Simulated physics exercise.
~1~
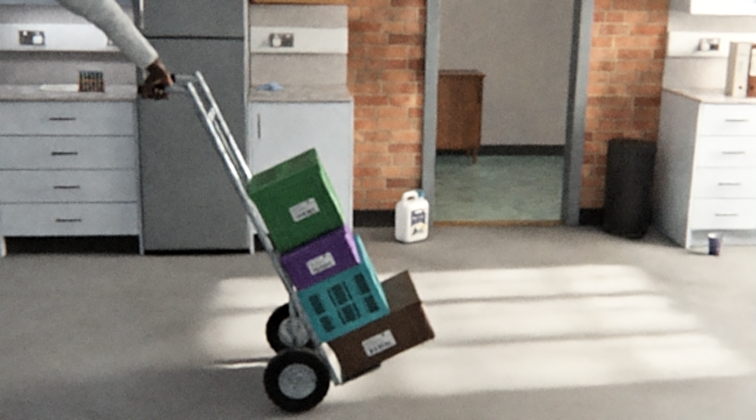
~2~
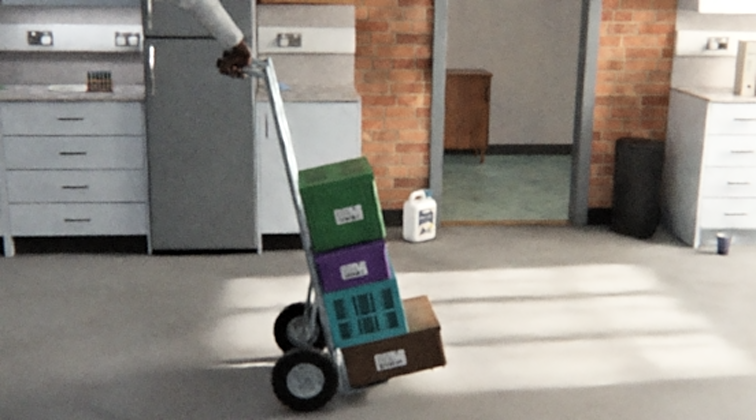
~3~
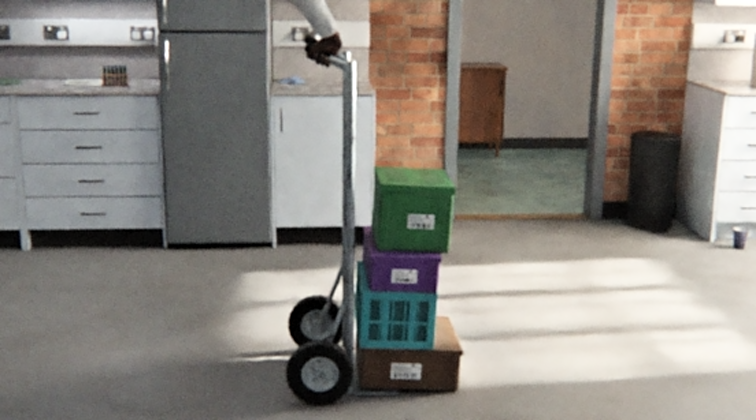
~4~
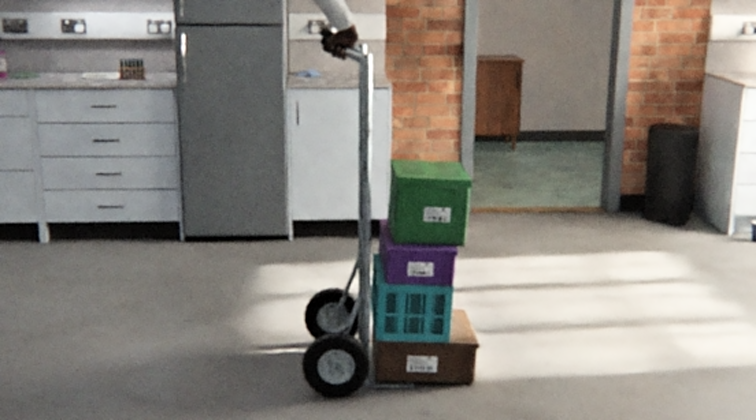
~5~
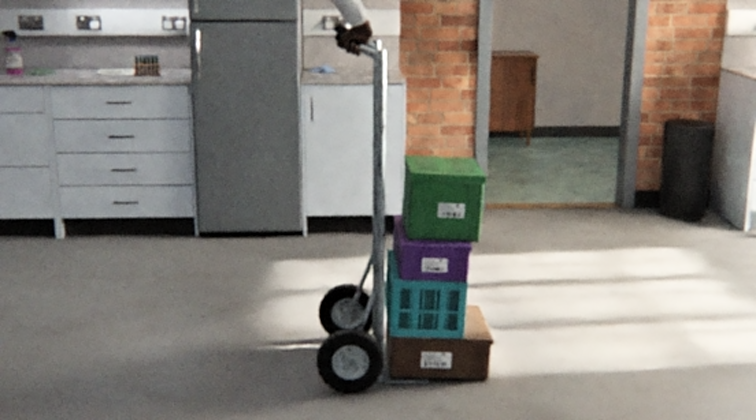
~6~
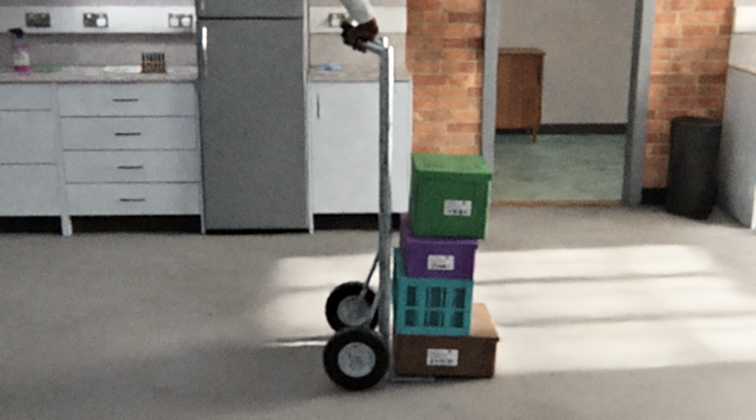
A hand tips a loaded hand truck upright, and its four stacked containers stay aboard.
